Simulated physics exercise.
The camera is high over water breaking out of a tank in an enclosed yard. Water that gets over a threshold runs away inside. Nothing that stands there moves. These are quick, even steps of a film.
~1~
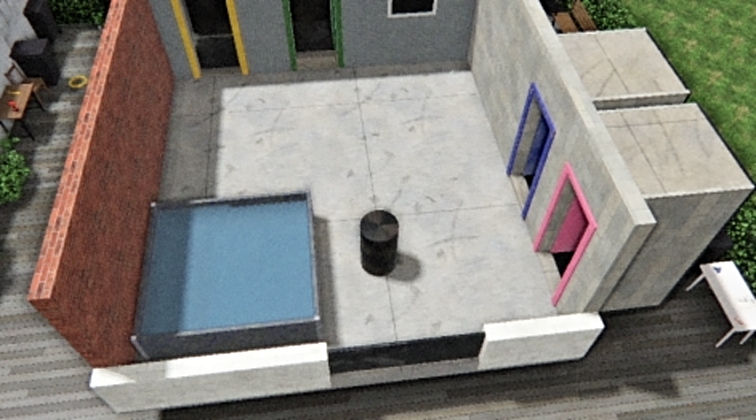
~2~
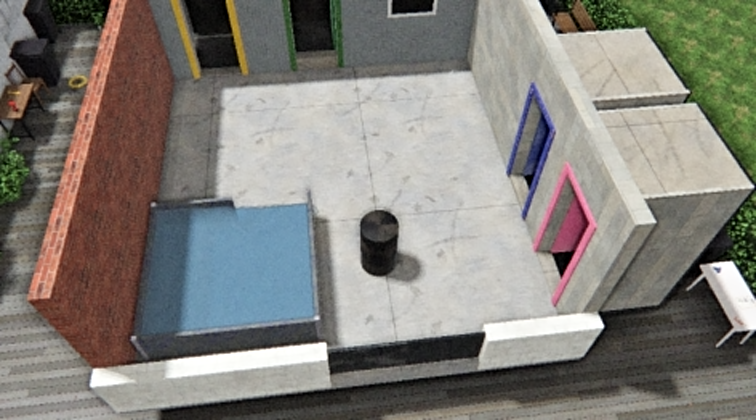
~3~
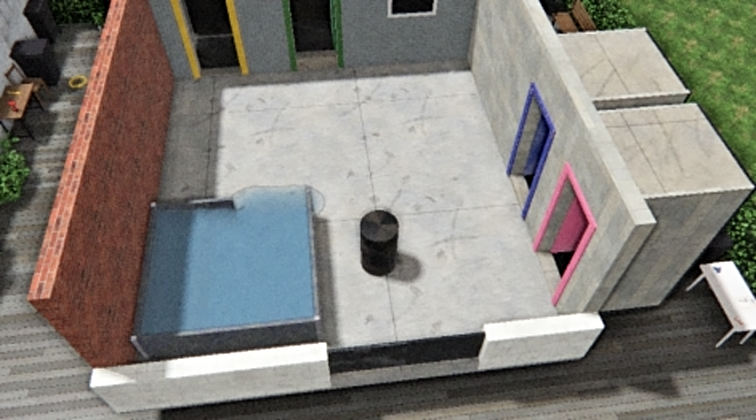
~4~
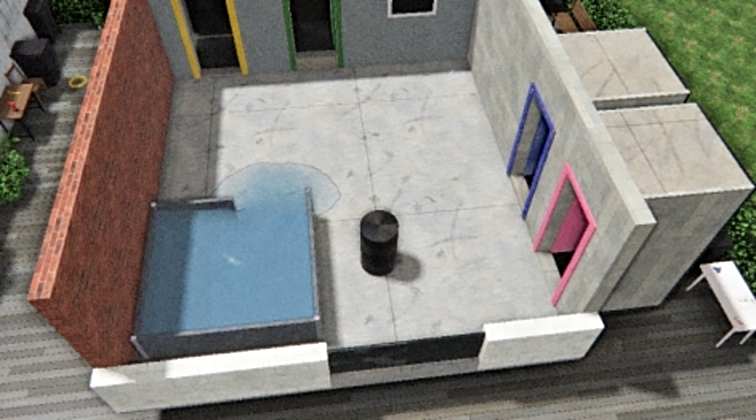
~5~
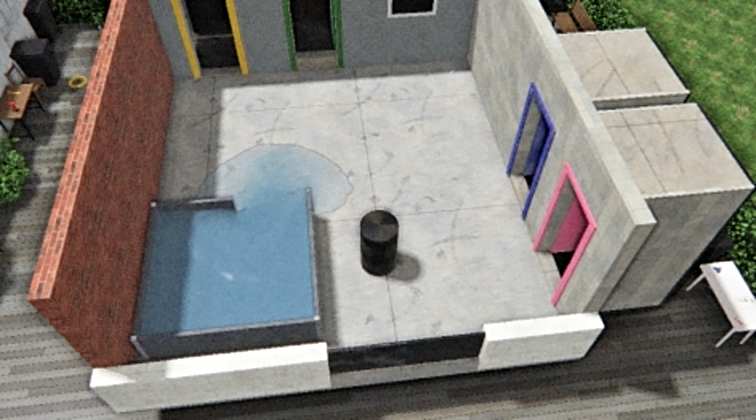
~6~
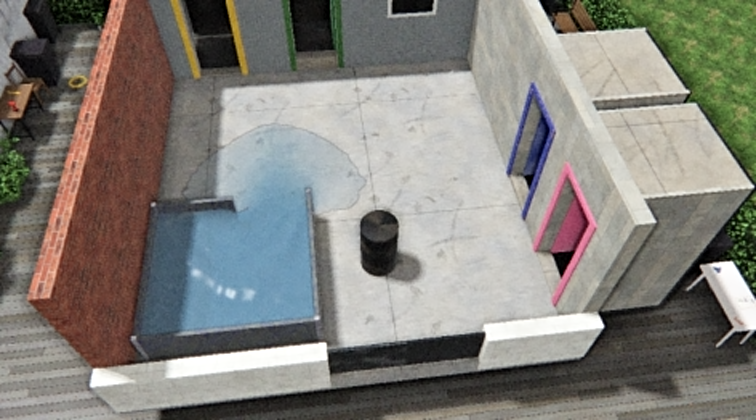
Water breaks from a blue-filled tank in a walled yard with a pale floor, seen from high above. The tank sits front left beside a red brick wall, with a black barrel to its right, blue and pink doorways on the right, and yellow and green ones behind. The still tank opens on its far side, and a thin, rounded sheet spreads backward and rightward while the camera stays fixed.
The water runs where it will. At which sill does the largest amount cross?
The yellow doorway takes the most.
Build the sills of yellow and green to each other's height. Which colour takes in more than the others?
That is the one in green.
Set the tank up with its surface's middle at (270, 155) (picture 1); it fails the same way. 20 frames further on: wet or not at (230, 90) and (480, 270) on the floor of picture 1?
In that order: Under water, not flooded.
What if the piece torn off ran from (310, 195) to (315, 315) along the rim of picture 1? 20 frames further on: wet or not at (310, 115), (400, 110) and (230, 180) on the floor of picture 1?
In that order: Dry, wet, clear.
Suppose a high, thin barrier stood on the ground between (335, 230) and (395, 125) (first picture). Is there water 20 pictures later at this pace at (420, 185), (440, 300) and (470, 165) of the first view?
As listed: Clear, free of water, clear.
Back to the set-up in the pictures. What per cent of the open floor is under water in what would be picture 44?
Close to 70 %.
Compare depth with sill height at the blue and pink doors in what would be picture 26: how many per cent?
Roughly 0 per cent, then 0 per cent.
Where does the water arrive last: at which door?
That is the pink one.
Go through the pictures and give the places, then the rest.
The first frame shows the tank at (231, 261) is whole and still.
In the second frame, water pours out on the tank's far side and has run to a hidden place.
In the third frame, water pours out on the tank's far side and has run to (237, 196).
In the fourth frame, water pours out on the tank's far side and has run to (254, 167).
In the fifth frame, the front is at (257, 149), out from the gap on the tank's far side.
In the sixth frame, the front is at (264, 129), out from the gap on the tank's far side.
A moment on, water covers 30 % of the floor; blue door not reached, yellow door not reached, green door not reached, pink door not reached.
Next, water covers 45 % of the floor; blue door not reached, yellow door some in, green door wet at the sill, nothing in, pink door not reached.
Then, water covers 55 % of the floor; blue door not reached, yellow door a lot in, green door wet at the sill, nothing in, pink door not reached.
Later, water covers 70 % of the floor; blue door wet at the sill, nothing in, yellow door a lot in, green door wet at the sill, nothing in, pink door not reached.
In the end, water covers 95 % of the floor; blue door wet at the sill, nothing in, yellow door a lot in, green door wet at the sill, nothing in, pink door a trickle in; the yellow door has let in the most.
